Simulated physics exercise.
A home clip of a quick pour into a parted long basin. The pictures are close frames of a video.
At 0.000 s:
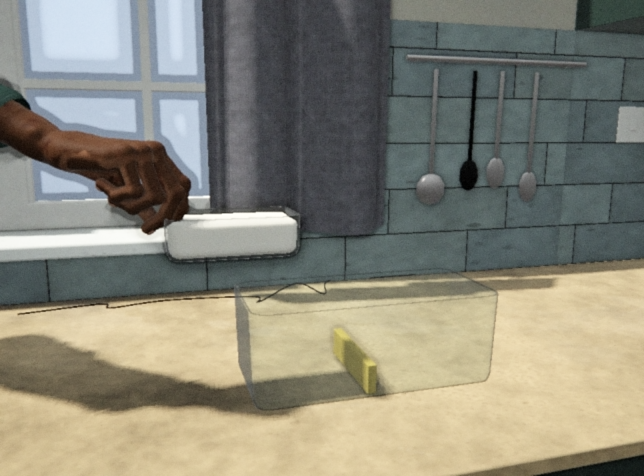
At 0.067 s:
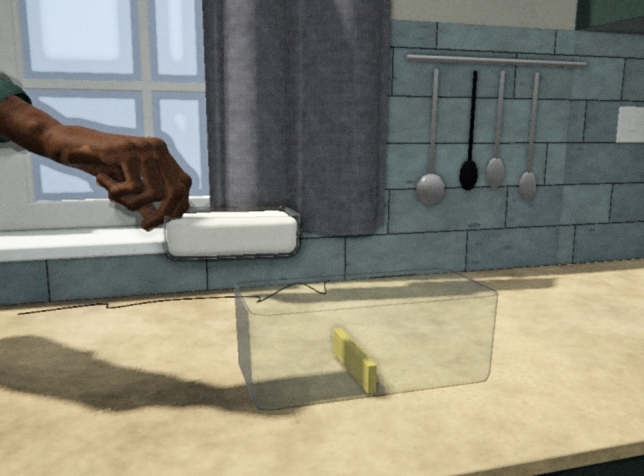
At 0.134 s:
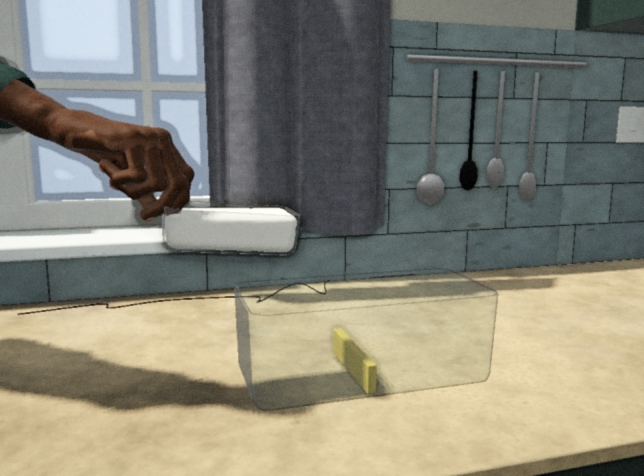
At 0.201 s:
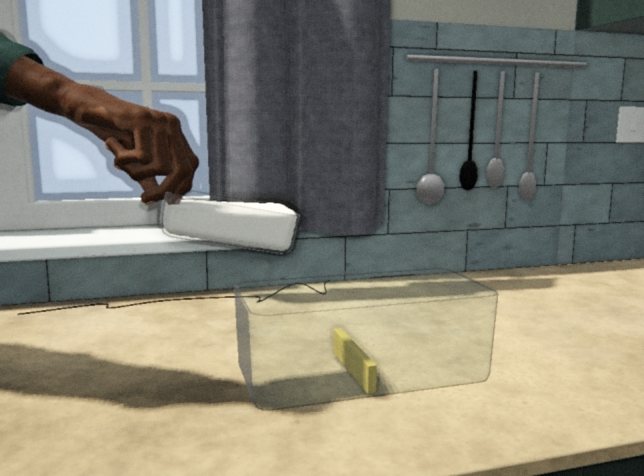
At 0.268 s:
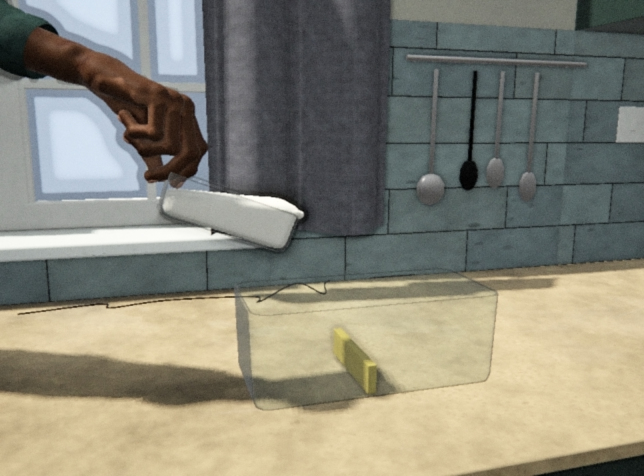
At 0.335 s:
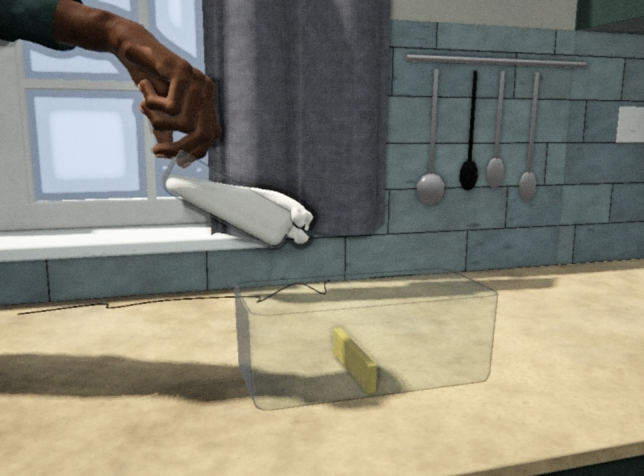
A dark-skinned hand in a green sleeve holds a small white container at the left, above a clear, long rectangular basin with a yellow divider inside. The basin sits on a beige kitchen counter, seen from the front and slightly above, with a window, gray curtain, blue-gray tiles and four hanging utensils behind. The hand tilts the container down to the right, slowly then more steeply, and white contents emerge at its lower edge, while the camera stays still.
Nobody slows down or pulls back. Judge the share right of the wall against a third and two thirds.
It comes to more than two thirds.
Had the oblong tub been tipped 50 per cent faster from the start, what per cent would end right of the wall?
Close to 70 per cent.
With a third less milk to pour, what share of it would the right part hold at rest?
Near 70 %.
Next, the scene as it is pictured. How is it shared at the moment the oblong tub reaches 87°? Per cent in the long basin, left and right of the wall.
Some 10 per cent left and 45 right.
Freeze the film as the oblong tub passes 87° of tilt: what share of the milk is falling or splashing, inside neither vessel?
Near 40 %.
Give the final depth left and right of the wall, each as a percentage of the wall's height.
Near 10 on the left, 40 on the right.
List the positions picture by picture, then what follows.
The first picture shows tilt 0°; pouring edge (293, 213); surface from (167, 222) to (290, 217); the long basin's rim runs from (242, 300) to (473, 282); the wall's top is at (354, 347).
The second picture shows tilt 1°; pouring edge (293, 213); surface from (167, 220) to (290, 216).
The third picture shows tilt 5°; pouring edge (292, 213); surface from (165, 215) to (289, 213).
The fourth picture shows tilt 12°; pouring edge (292, 213); surface from (165, 205) to (290, 209); 1 per cent is over the edge.
The fifth picture shows tilt 20°; pouring edge (292, 213); surface from (164, 194) to (286, 207); 5 per cent is over the edge.
The sixth picture shows tilt 30°; pouring edge (291, 213); surface from (166, 179) to (275, 198); 13 per cent is over the edge.
A moment on, the oblong tub is tipped on its side and 7 per cent is still to pour, 8 is left of the wall and 43 right of it.
Next, the oblong tub is tipped right over and 1 per cent is still to pour, 16 is left of the wall and 76 right of it.
Then the oblong tub is tipped right over and 0 per cent is still to pour, 21 is left of the wall and 76 right of it.
Later the oblong tub is tipped right over and 0 per cent is still to pour, 21 is left of the wall and 76 right of it.
At rest 21 per cent lies left of the wall, 76 right of it and 3 outside.
